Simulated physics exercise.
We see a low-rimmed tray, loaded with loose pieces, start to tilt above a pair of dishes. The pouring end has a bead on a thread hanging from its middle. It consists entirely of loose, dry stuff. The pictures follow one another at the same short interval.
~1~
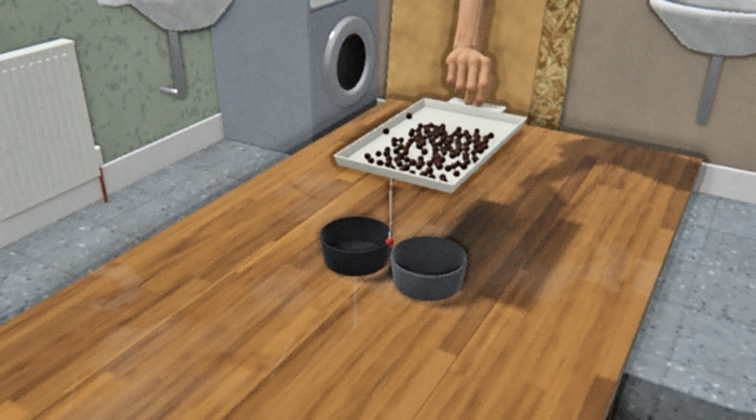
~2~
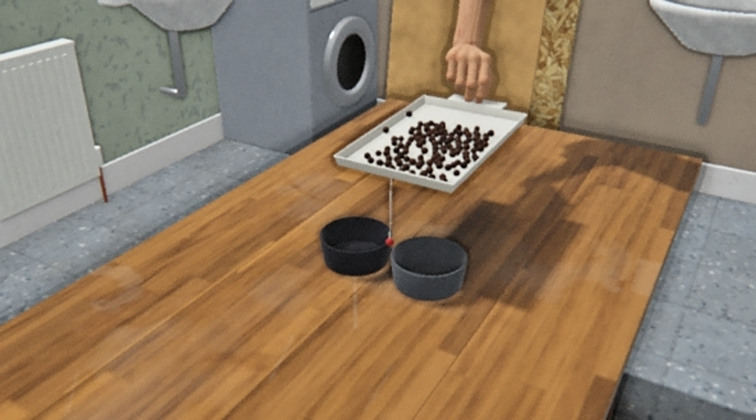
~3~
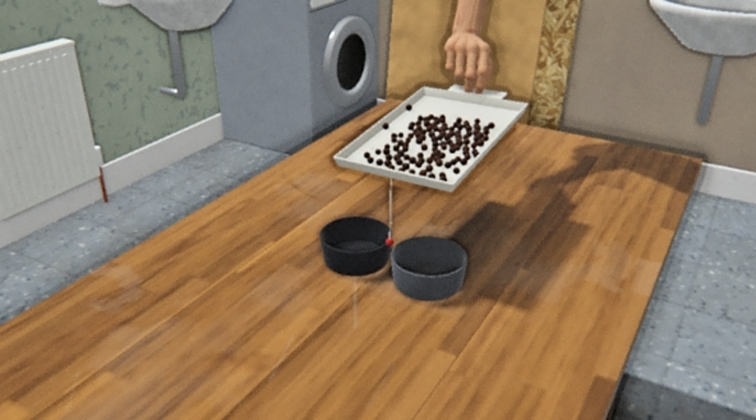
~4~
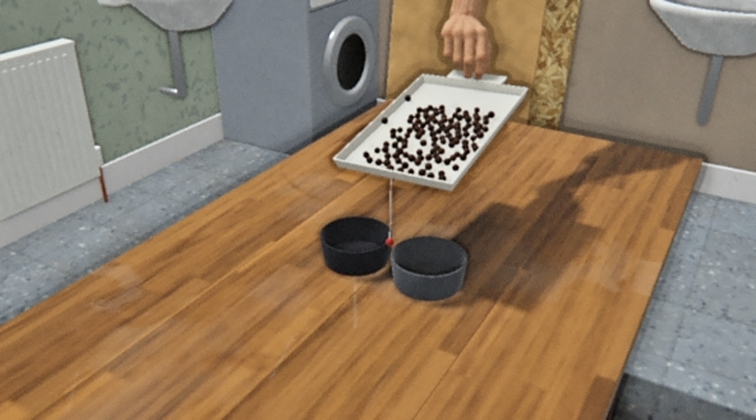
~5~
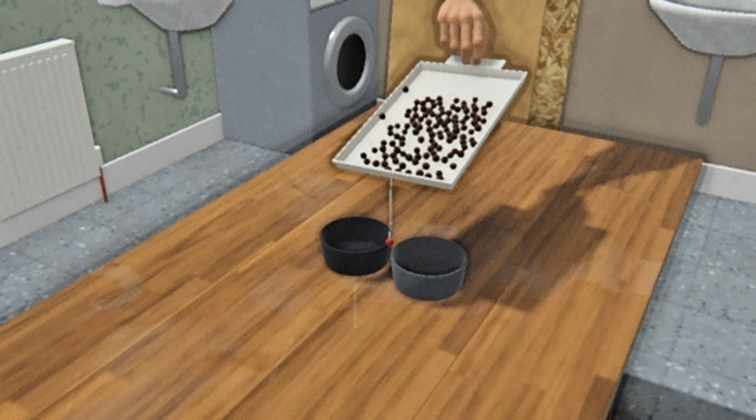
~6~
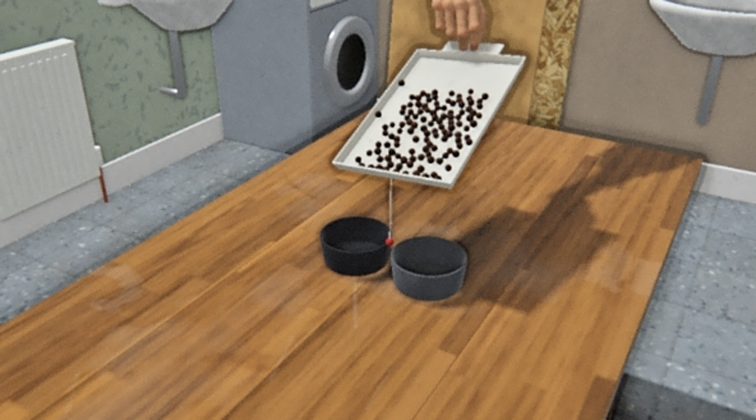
A hand raised the far end of a white tray of small dark chocolate balls, tilting it toward two dark dishes on a wooden table, and the balls began sliding down toward its lower left corner.
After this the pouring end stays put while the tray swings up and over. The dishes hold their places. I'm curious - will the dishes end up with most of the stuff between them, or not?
No, less than half of it.
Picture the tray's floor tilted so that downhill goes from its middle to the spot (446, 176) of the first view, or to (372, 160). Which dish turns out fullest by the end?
Result of try 1 is the right side, of try 2 the left side.
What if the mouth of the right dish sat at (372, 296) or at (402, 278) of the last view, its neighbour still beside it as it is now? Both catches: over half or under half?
First place: Short of half; second place: Beyond half.
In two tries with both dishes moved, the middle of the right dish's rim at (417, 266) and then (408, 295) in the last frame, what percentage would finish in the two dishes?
First some 70, then 50 per cent.
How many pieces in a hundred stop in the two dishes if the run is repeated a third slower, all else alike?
Expected result: Around 20 per cent.
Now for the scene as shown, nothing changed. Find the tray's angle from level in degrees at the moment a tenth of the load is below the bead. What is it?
At about 65°.
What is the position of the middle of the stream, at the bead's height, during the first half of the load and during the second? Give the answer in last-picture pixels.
Roughly (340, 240) first, then roughly (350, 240).
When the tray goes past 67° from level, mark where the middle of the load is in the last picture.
The load's middle is around (369, 170).
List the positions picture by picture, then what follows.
In the first frame, corners of the pouring end at (338, 155) and (452, 183), level; middle of the load at (435, 145), chocolate balls; left dish at (337, 261); right dish at (411, 285); bead on its thread at (390, 242).
In the second frame, corners of the pouring end at (338, 155) and (452, 183), level; middle of the load at (435, 144).
In the third frame, corners of the pouring end at (338, 156) and (451, 182), tipped barely, lowest at the left corner; middle of the load at (435, 140).
In the fourth frame, corners of the pouring end at (337, 158) and (451, 181), tipped a little, lowest at the left corner; middle of the load at (433, 134).
In the fifth frame, corners of the pouring end at (337, 159) and (450, 181), tipped clearly, lowest at the left corner; middle of the load at (430, 130), a small part on the move.
In the sixth frame, corners of the pouring end at (336, 161) and (449, 180), tipped clearly, lowest at the left corner; middle of the load at (424, 129), all on the move; left dish at (337, 261); right dish at (411, 285).
Soon after the last picture, tray tipped steeply; about two thirds on the tray; a stray few in the left dish; a small part outside both; about a quarter in the air.
A little later, tray tipped past a quarter turn; about a quarter in the left dish; about two thirds outside both; a small part in the air.
Later still, tray tipped past a quarter turn; about a quarter in the left dish; most outside both.
By the end, tray tipped past a quarter turn; none in the right dish; about a quarter in the left dish; most outside both.
